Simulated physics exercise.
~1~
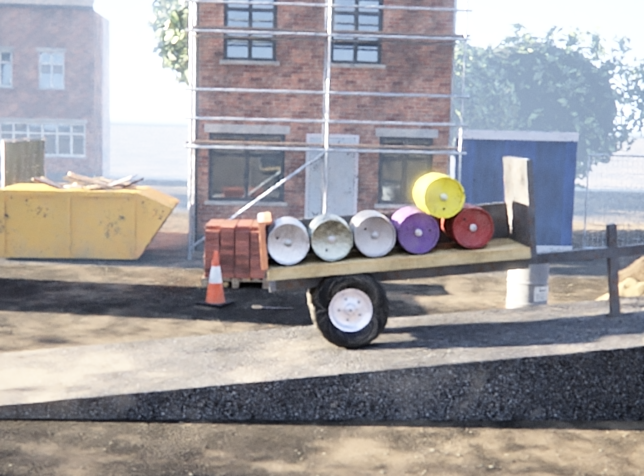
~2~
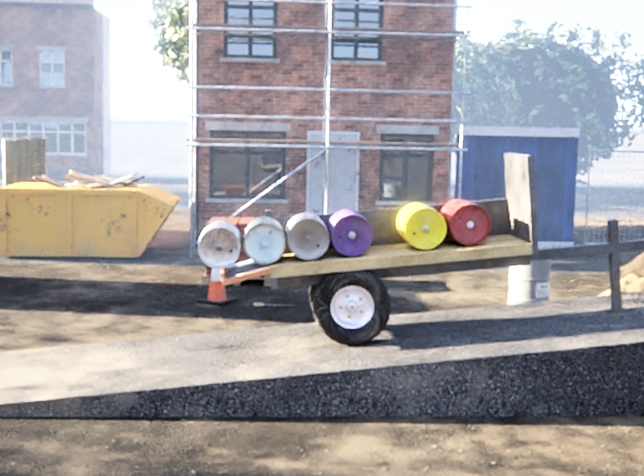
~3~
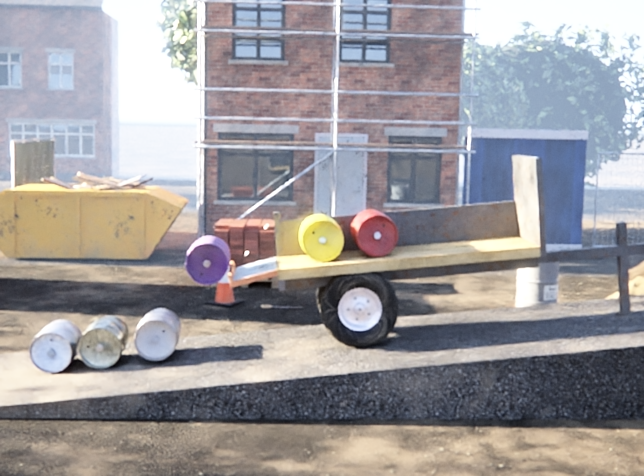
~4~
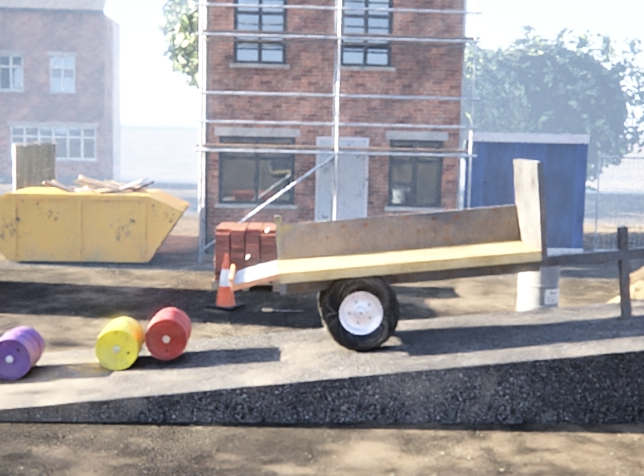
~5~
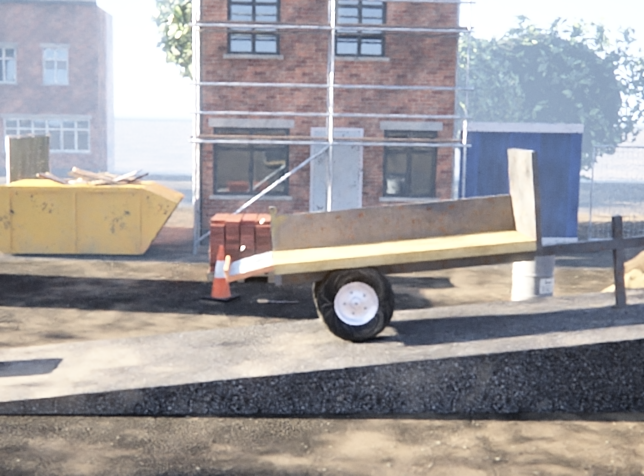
The clip opens on a sloping trailer in front of a scaffolded brick building, carrying a row of pale, purple and red barrels with a yellow one resting on top. The tailgate at the low left end drops, and the barrels roll left as the yellow one settles down between purple and red. The three pale barrels spill onto the ground, while purple reaches the lowered gate with yellow and red behind it. Those three follow, rolling away left down the slope. Finally, the trailer stands empty with its gate down, and every barrel is out of sight.
